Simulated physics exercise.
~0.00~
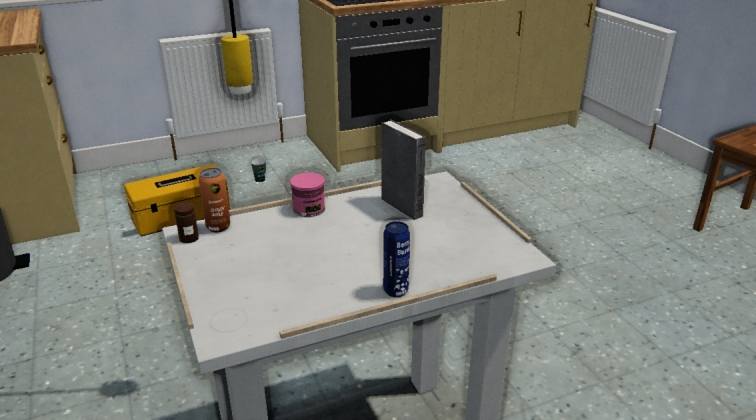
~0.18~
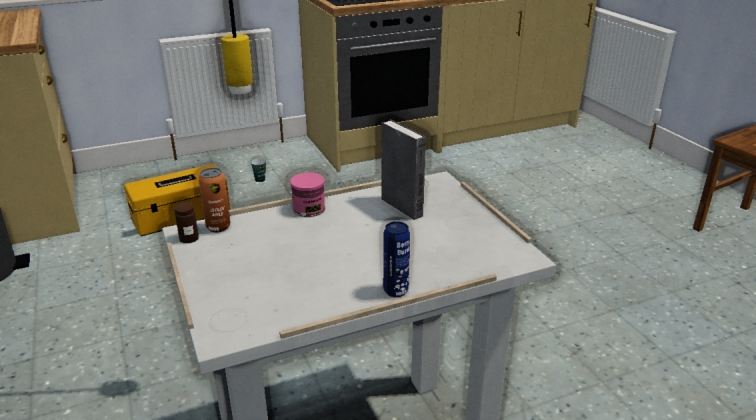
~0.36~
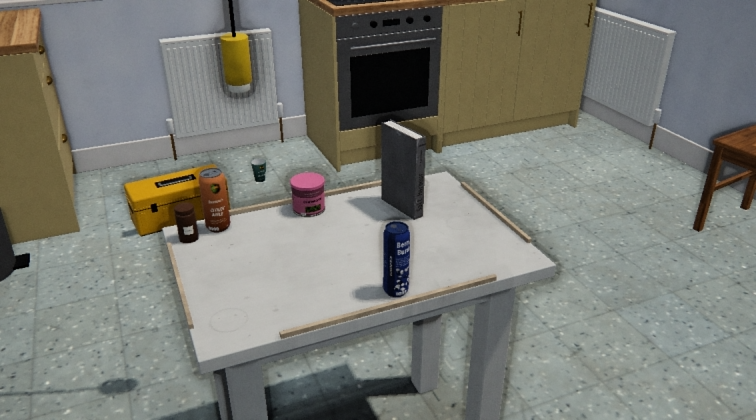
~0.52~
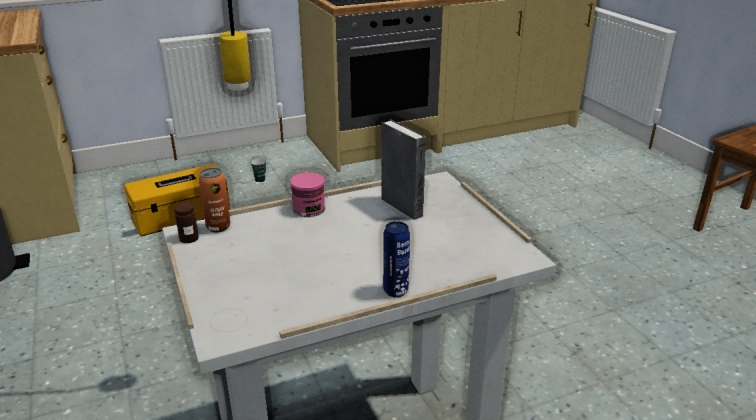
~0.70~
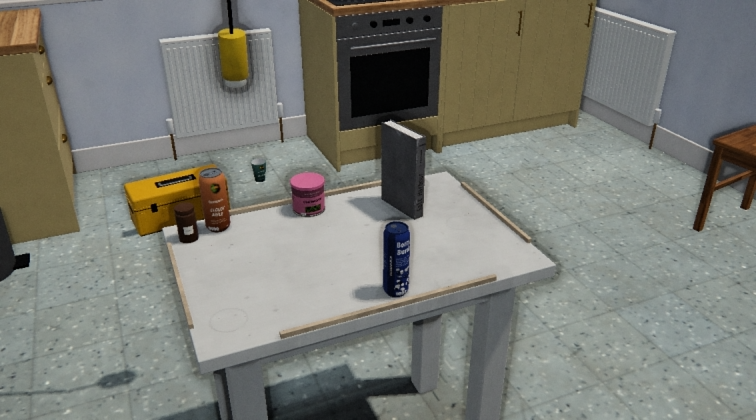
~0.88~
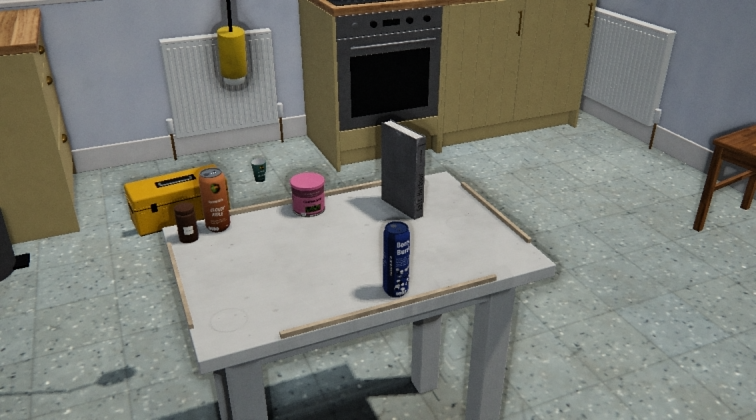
A kitchen with a pale speckled floor is seen from above one side of a white table, an oven and tan cupboards behind. On the rail-edged top, a brown shaker and orange can stand at the left near a yellow toolbox, with a pink tin and upright grey book farther back and a blue can in front. The yellow hanging lamp drifts slightly left and its shadow shifts, while the objects and view stay still.
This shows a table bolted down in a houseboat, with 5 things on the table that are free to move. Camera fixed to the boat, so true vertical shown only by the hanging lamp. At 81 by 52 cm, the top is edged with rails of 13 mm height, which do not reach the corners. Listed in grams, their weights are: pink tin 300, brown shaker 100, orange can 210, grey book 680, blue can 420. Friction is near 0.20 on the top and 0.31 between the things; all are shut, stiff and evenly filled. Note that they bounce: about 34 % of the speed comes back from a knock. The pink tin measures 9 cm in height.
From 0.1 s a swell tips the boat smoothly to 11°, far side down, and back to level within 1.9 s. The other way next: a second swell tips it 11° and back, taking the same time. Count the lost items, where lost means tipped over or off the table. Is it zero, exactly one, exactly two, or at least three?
It is zero.
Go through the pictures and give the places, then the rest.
In the first frame, boat level; pink tin (308, 195); brown shaker (187, 223).
In the second frame, boat level; blue can (396, 260); orange can (215, 201).
In the third frame, heel 2°, far side down; grey book (402, 170); blue can (396, 260).
In the fourth frame, heel 5°, far side down; orange can (215, 201); grey book (402, 170).
In the fifth frame, heel 8°, far side down; blue can (396, 260); orange can (215, 201).
In the sixth frame, heel 10°, far side down; pink tin (308, 195); brown shaker (187, 223).
After 1.88 s, boat level.
After 3.18 s, heel 9°, near side down.
At rest (4.4 s), all 5 in place, give or take 5 cm. Seen from the same camera at the end, pink tin near (308, 195), brown shaker near (187, 223).
